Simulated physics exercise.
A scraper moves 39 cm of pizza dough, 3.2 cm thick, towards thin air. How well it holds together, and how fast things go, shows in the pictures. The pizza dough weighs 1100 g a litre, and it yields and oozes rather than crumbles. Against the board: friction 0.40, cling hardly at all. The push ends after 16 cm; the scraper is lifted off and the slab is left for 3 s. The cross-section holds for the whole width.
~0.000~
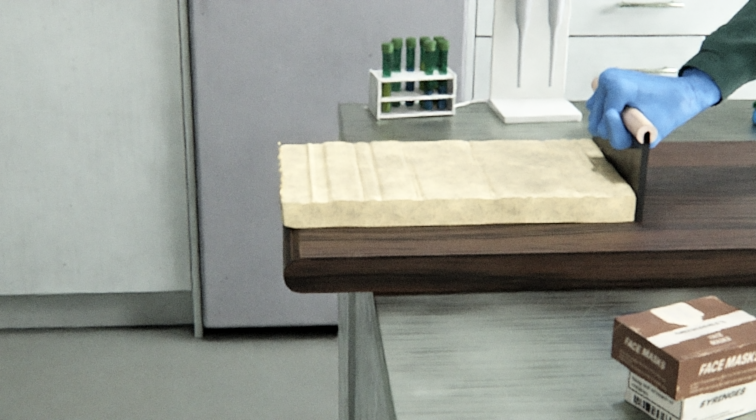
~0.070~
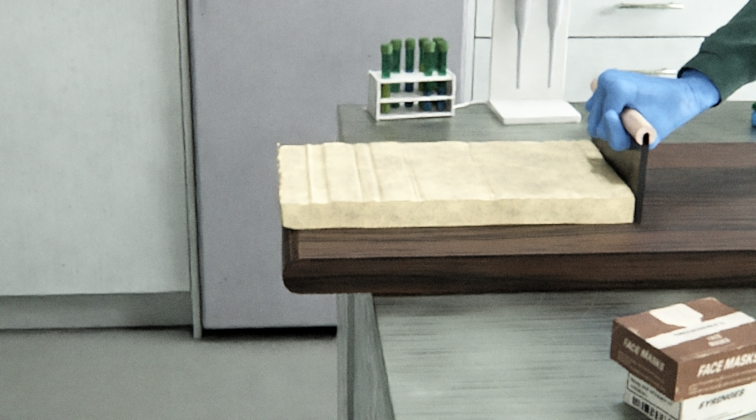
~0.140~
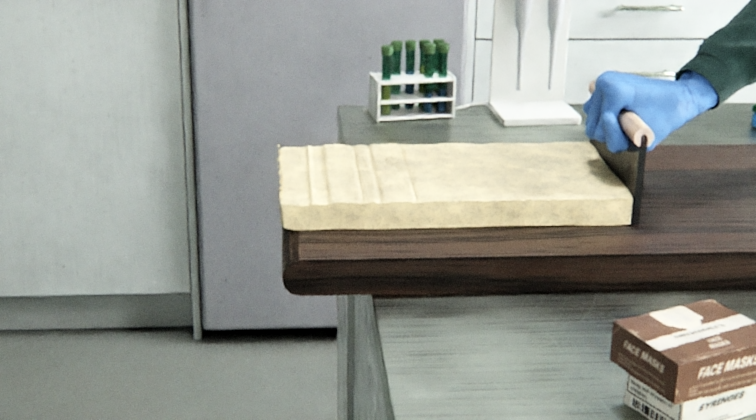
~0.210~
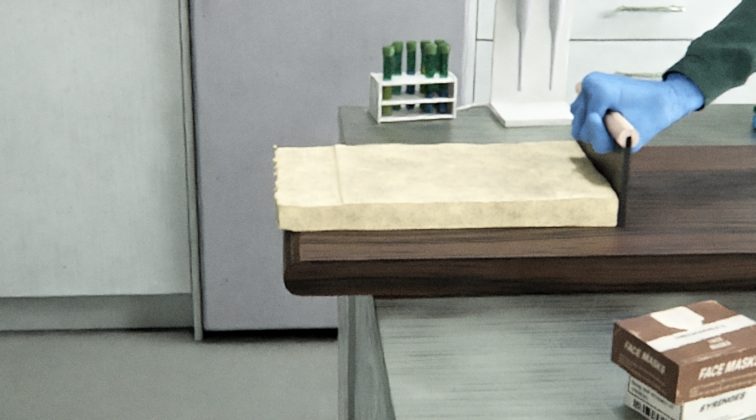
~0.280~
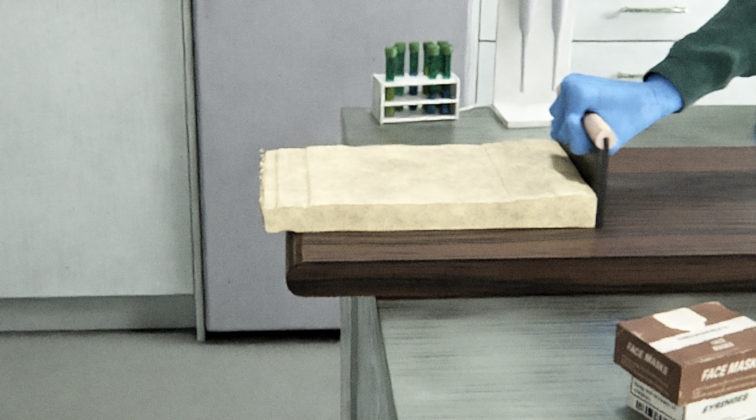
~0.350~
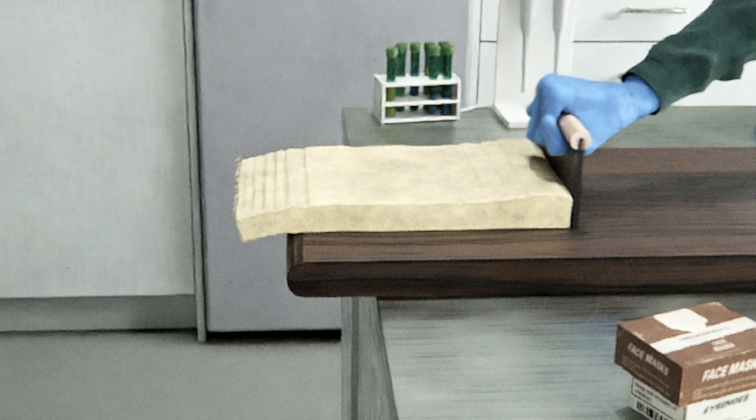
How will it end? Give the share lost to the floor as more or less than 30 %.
It comes out more than 30 %.
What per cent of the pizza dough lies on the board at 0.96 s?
Near 60 %.
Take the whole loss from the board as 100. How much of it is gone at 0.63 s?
Some 100 per cent.
After 0.63 s, 60 % lies on the board and 0 % has fallen.
After 0.96 s, 59 % lies on the board and 35 % has fallen.
After 1.29 s, 59 % lies on the board and 35 % has fallen.
After 1.62 s, 59 % lies on the board and 35 % has fallen.
After 3.62 s, at the end, 59 % lies on the board and 35 % has fallen.
